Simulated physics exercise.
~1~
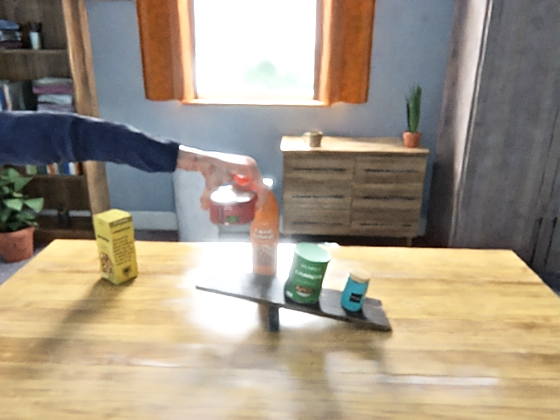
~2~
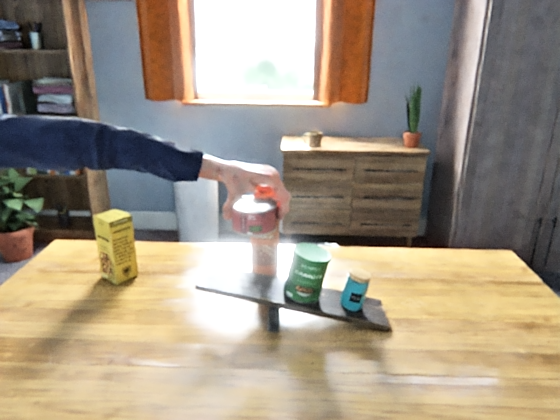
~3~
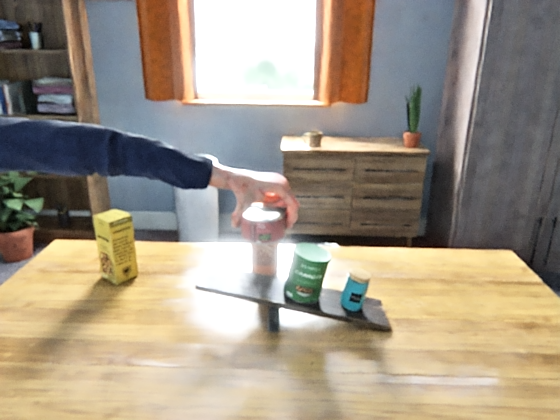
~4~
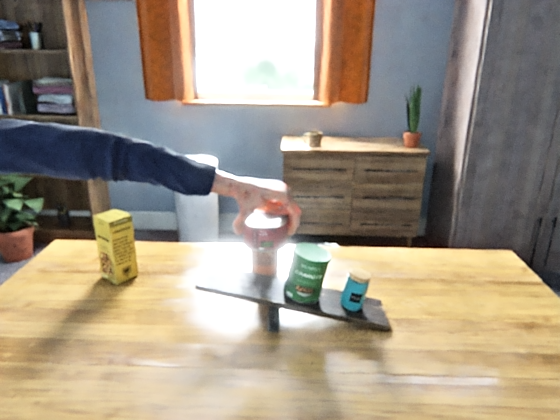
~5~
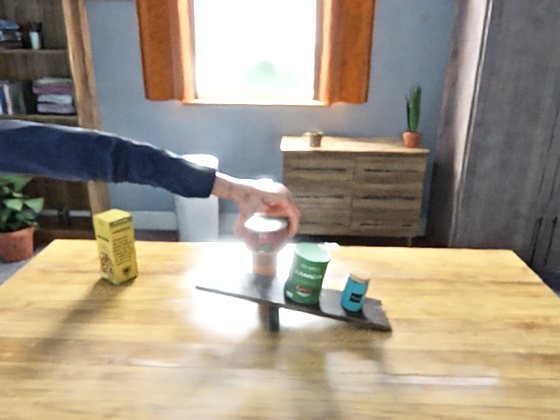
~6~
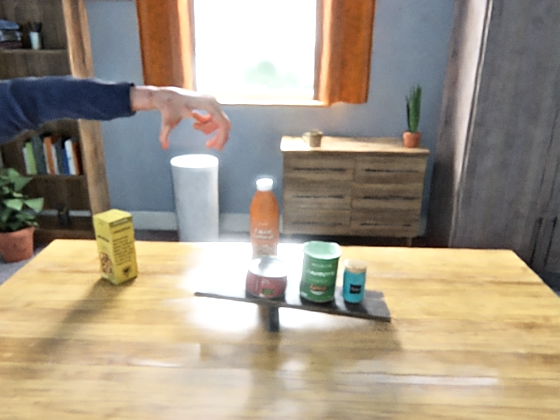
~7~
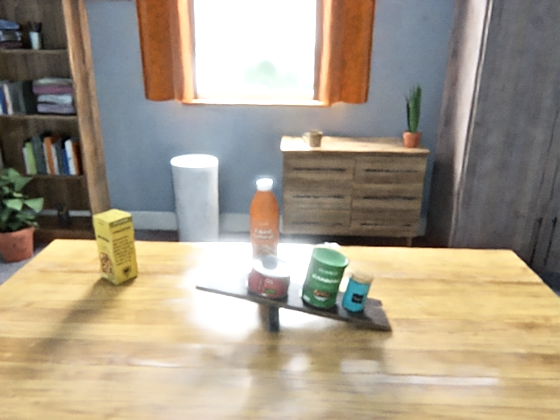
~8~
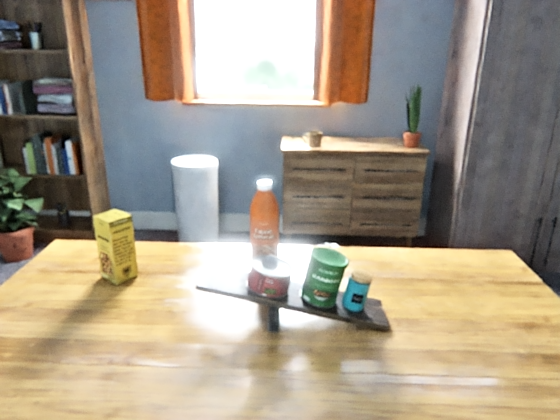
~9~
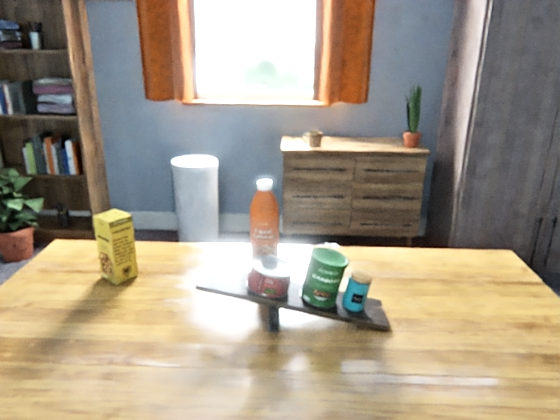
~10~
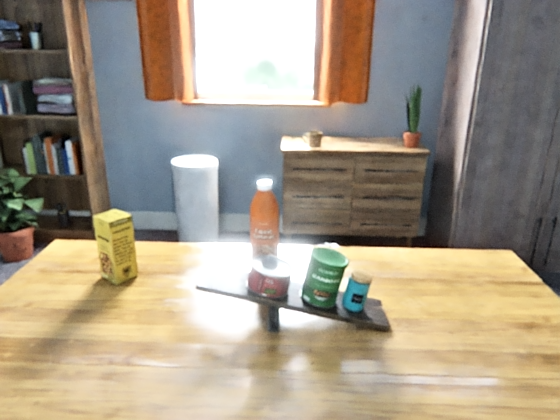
A hand set a red tub down near the middle of a tilted plank holding a green tin and a turquoise shaker, then let go and withdrew; the plank briefly tipped slightly toward level before settling back, still sloping down to the right.
